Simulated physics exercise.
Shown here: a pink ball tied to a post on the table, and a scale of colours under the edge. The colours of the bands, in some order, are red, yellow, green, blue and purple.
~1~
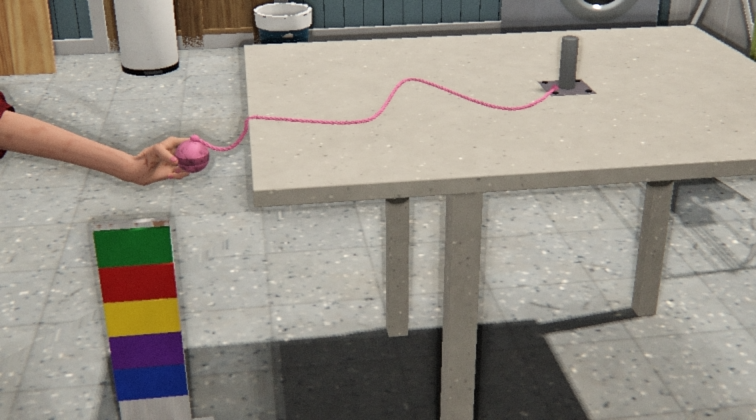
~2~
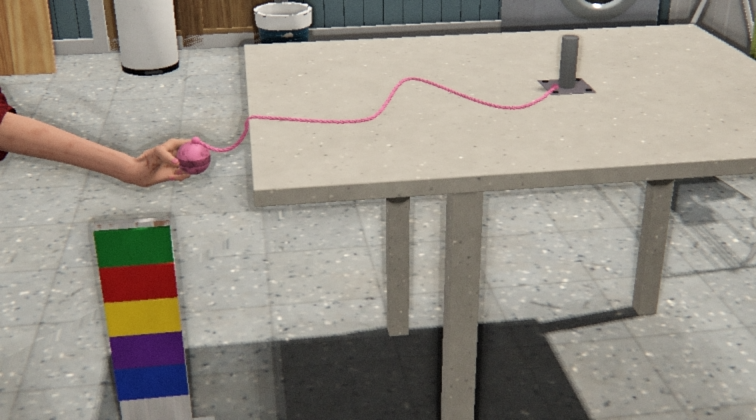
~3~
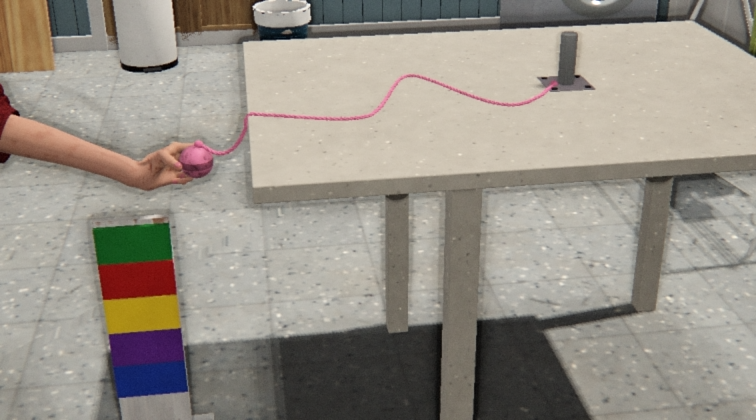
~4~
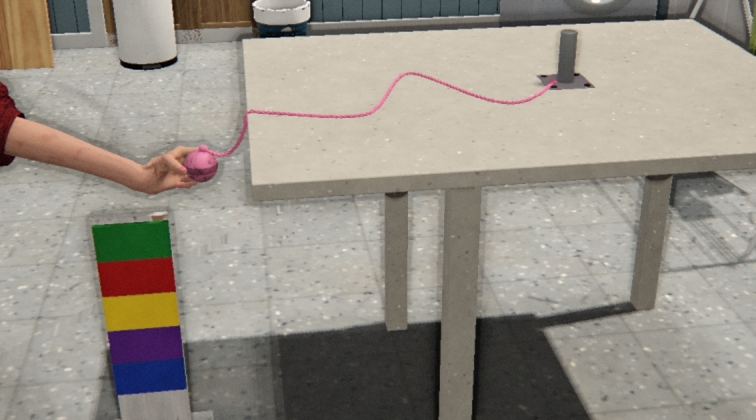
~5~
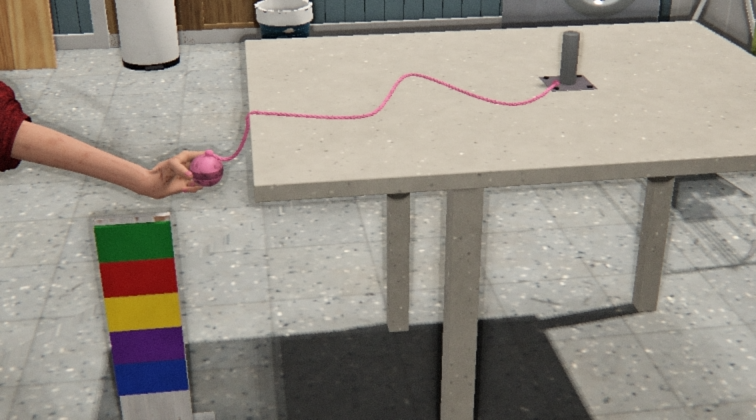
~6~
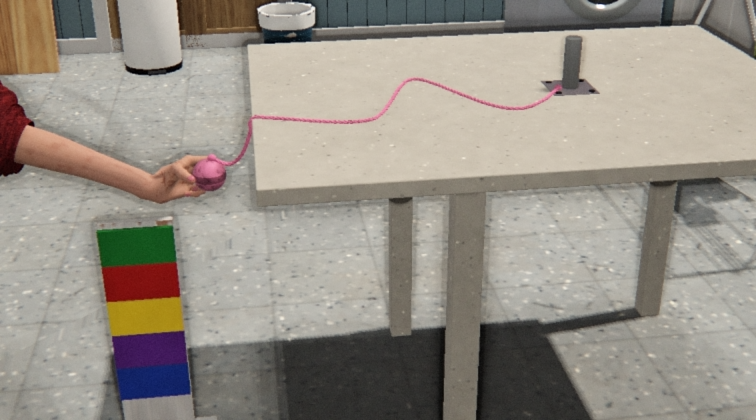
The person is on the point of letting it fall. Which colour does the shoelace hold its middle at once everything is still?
The shoelace holds its middle at purple.
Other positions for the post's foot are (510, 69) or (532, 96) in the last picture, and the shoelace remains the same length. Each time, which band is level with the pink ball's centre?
Try one - blue; try two - blue.
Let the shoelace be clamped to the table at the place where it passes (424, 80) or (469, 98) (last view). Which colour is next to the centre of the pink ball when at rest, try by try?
In order: Red; yellow.
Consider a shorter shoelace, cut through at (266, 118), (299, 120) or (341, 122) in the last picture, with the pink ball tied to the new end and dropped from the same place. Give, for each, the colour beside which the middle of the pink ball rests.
Try 1 - red; try 2 - green; try 3 - no band.
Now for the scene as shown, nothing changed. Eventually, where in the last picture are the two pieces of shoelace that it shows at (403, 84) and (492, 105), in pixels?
(324, 107) and (455, 96), roughly.
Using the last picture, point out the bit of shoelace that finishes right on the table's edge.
The point at (387, 107).
Soon after, ball near (224, 311); level with yellow.
After that, ball near (286, 316); level with purple.
And then, ball near (256, 339); level with purple.
In the end, ball near (267, 337); level with purple. Its middle rests at the purple band.
